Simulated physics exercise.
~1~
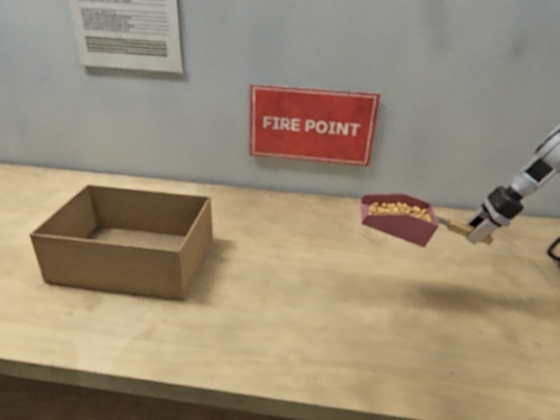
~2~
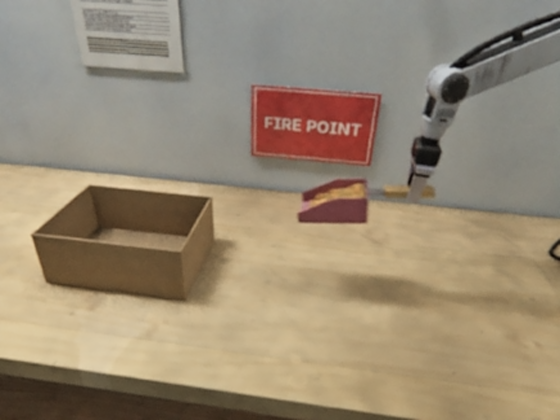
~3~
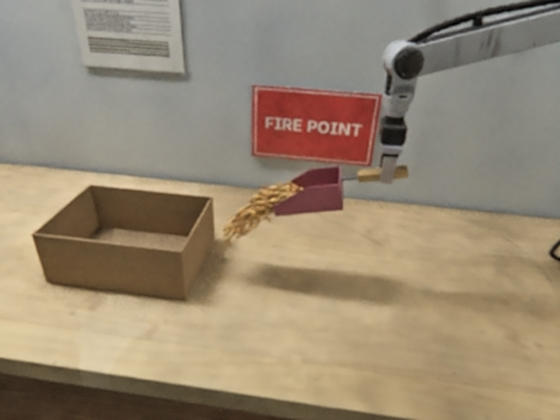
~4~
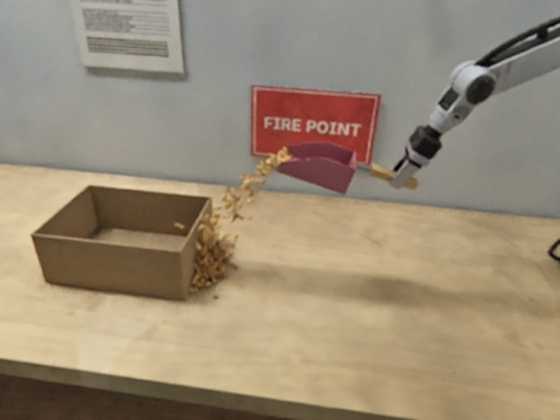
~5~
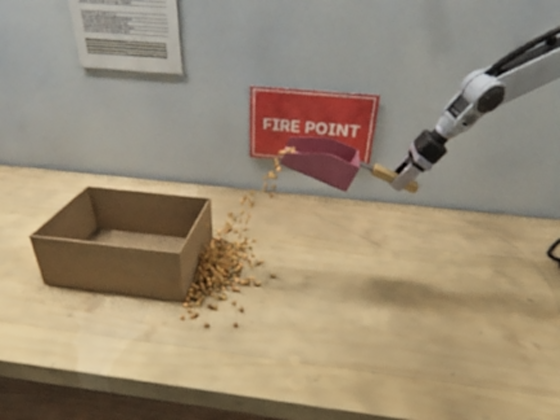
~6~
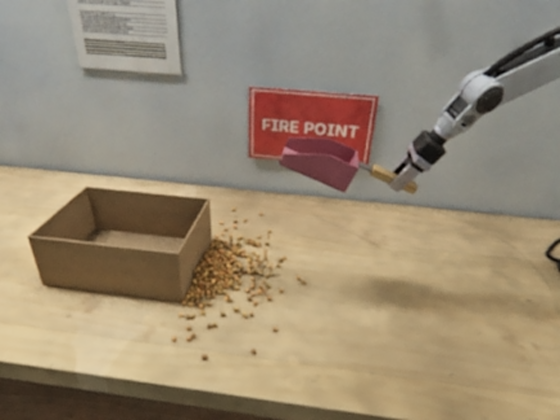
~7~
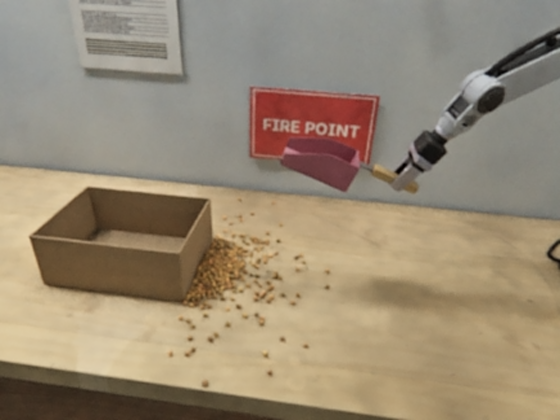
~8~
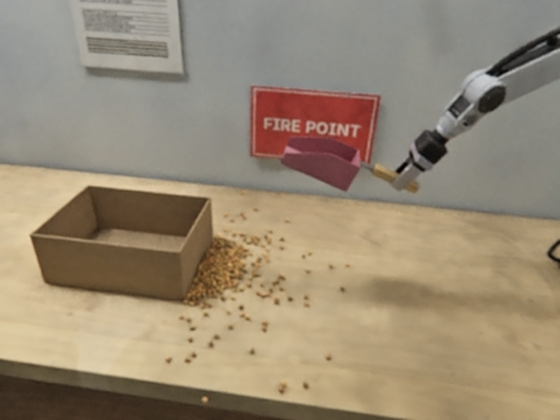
At first, a robot gripper holds a dark red scoop heaped with dried chickpeas to the right of an open cardboard box on a wooden table. The arm carries the scoop left toward the box, and it tips forward so that the chickpeas pour from its open front. The scoop then tilts back and rises slightly while a stream keeps falling, landing beside the box's right side. The arm stops as the last ones drop and scatter across the table. At the end, nearly all the chickpeas lie in a spread-out pile outside the box.
